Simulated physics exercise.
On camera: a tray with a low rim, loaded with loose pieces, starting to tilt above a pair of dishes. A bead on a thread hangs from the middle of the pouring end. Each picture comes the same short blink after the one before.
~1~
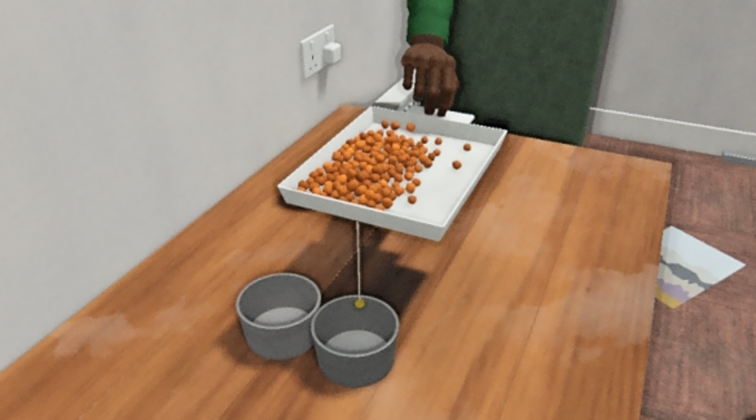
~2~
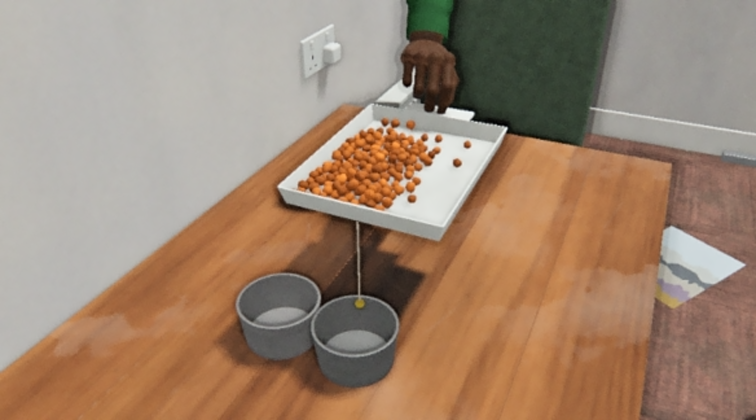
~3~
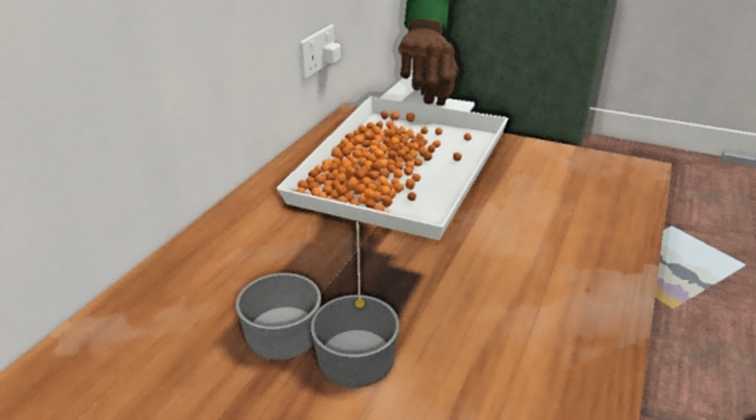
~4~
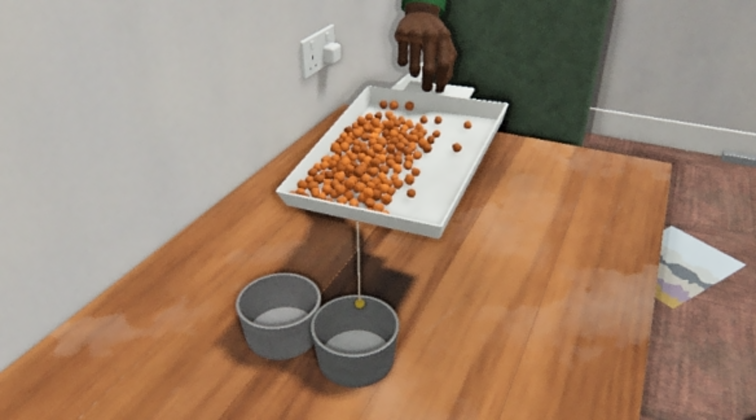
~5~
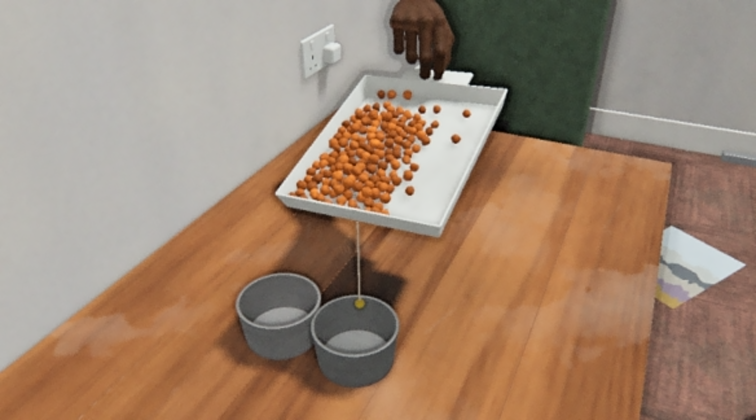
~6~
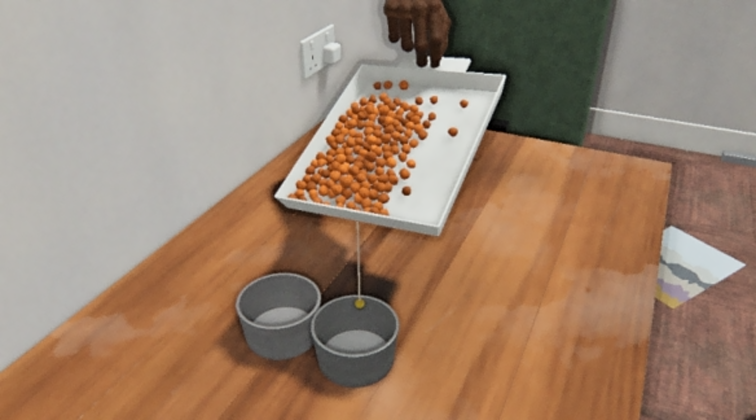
White tray of small orange-brown pieces tilting gradually above two grey dishes on a wooden table, a hand raising its far end.
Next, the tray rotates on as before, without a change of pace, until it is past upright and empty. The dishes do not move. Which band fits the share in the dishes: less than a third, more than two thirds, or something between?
The two hold between a third and two thirds of the load.
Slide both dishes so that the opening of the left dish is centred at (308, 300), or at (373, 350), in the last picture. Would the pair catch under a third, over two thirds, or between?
At the first place under a third, at the second below one third.
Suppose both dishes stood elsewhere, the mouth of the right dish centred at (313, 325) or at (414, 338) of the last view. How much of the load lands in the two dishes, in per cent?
In turn 70 and 20 in a hundred.
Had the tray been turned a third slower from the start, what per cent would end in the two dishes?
Some 50 per cent.
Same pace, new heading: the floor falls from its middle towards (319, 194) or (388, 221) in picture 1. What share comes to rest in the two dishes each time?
The first gives 90 %, the second 10 %.
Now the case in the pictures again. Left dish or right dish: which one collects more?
The winner is the left-hand dish.
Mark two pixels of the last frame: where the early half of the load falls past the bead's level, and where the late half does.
The first part at (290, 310); the rest at (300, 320).
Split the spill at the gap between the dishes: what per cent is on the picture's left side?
It comes to 80 per cent or so.
Shortly afterwards, tray tipped steeply; all but a few on the tray; only a few in the air.
Next, tray tipped past a quarter turn; a little on the tray; a little in the right dish; near a quarter in the left dish; near a quarter outside both; near a third in the air.
Some moments later, tray tipped past a quarter turn; a little in the right dish; near a third in the left dish; near half outside both.
In the end, tray tipped past a quarter turn; a little in the right dish; near a third in the left dish; near half outside both.
